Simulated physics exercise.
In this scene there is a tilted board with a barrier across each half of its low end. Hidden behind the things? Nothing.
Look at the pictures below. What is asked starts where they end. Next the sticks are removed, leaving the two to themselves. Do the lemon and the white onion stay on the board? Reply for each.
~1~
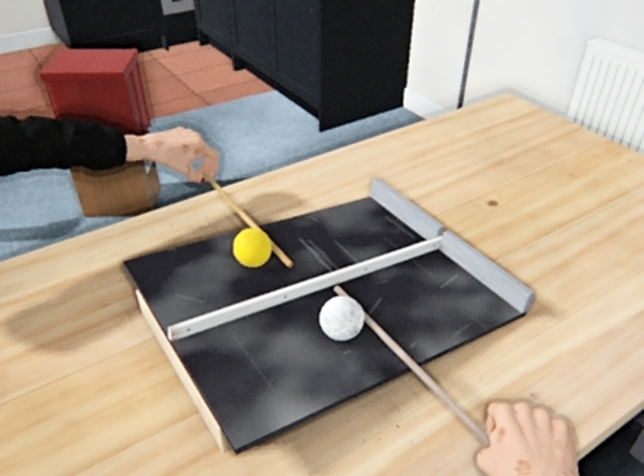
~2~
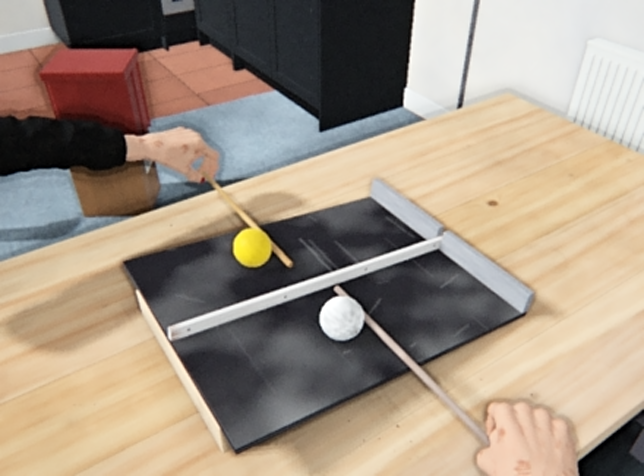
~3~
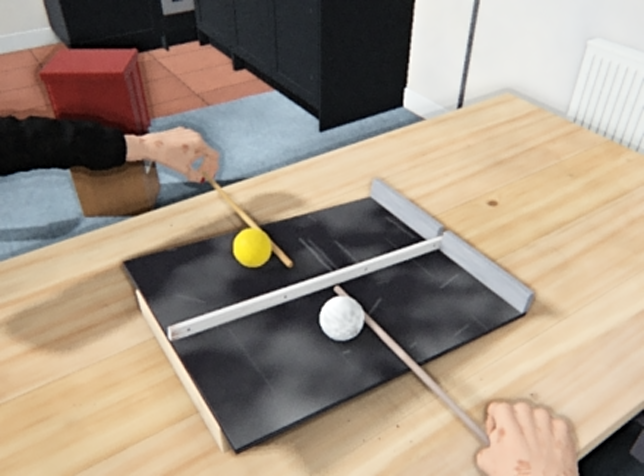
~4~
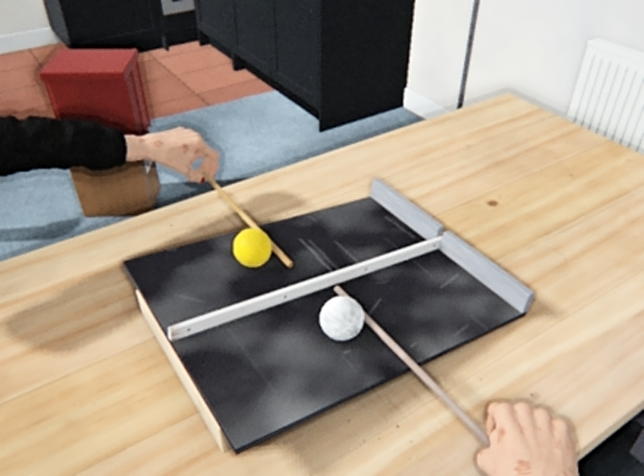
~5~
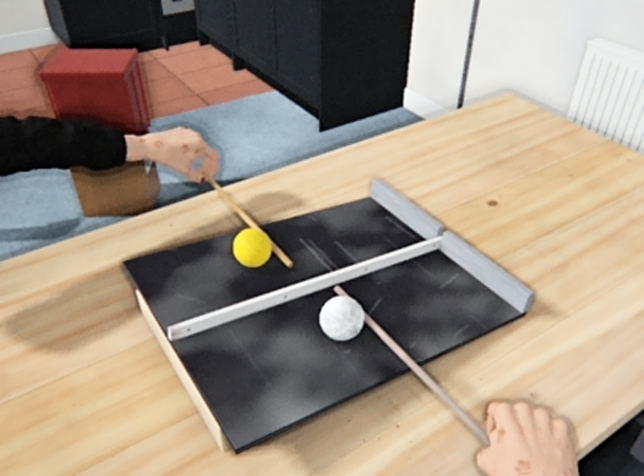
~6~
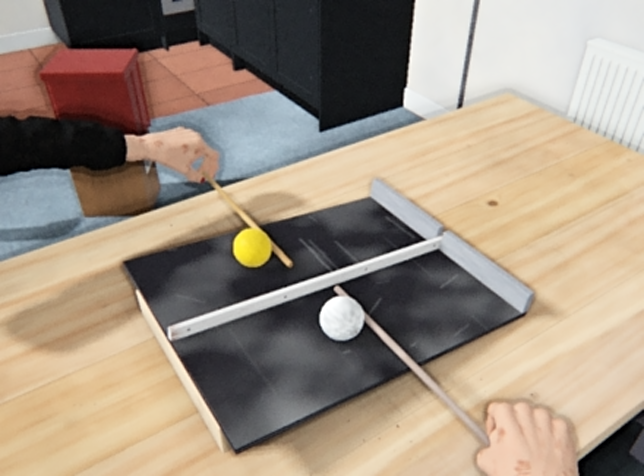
The lemon stays on, and the white onion stays on.
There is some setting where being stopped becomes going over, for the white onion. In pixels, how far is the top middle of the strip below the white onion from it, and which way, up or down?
It would take a shift of about 12 pixels, down.
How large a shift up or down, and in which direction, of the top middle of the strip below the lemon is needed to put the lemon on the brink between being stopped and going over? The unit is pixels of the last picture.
About 12 pixels, down.
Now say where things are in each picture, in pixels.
The first picture shows held back by the sticks; lemon (253, 248); white onion (342, 319); board (326, 279).
The second picture shows held back by the sticks; white onion (342, 319); board (326, 279).
The third picture shows held back by the sticks; lemon (253, 248); board (326, 279).
The fourth picture shows held back by the sticks; white onion (342, 319); board (326, 279).
The fifth picture shows held back by the sticks; lemon (253, 248); board (326, 279).
The sixth picture shows held back by the sticks; lemon (253, 248); white onion (342, 319); board (326, 279).
Then, 0.50 s after the last picture, lemon rolling on the board near (298, 236); white onion rolling on the board near (389, 301).
At rest, the lemon is held by the strip, near (391, 209); the white onion is held by the strip, near (470, 270).
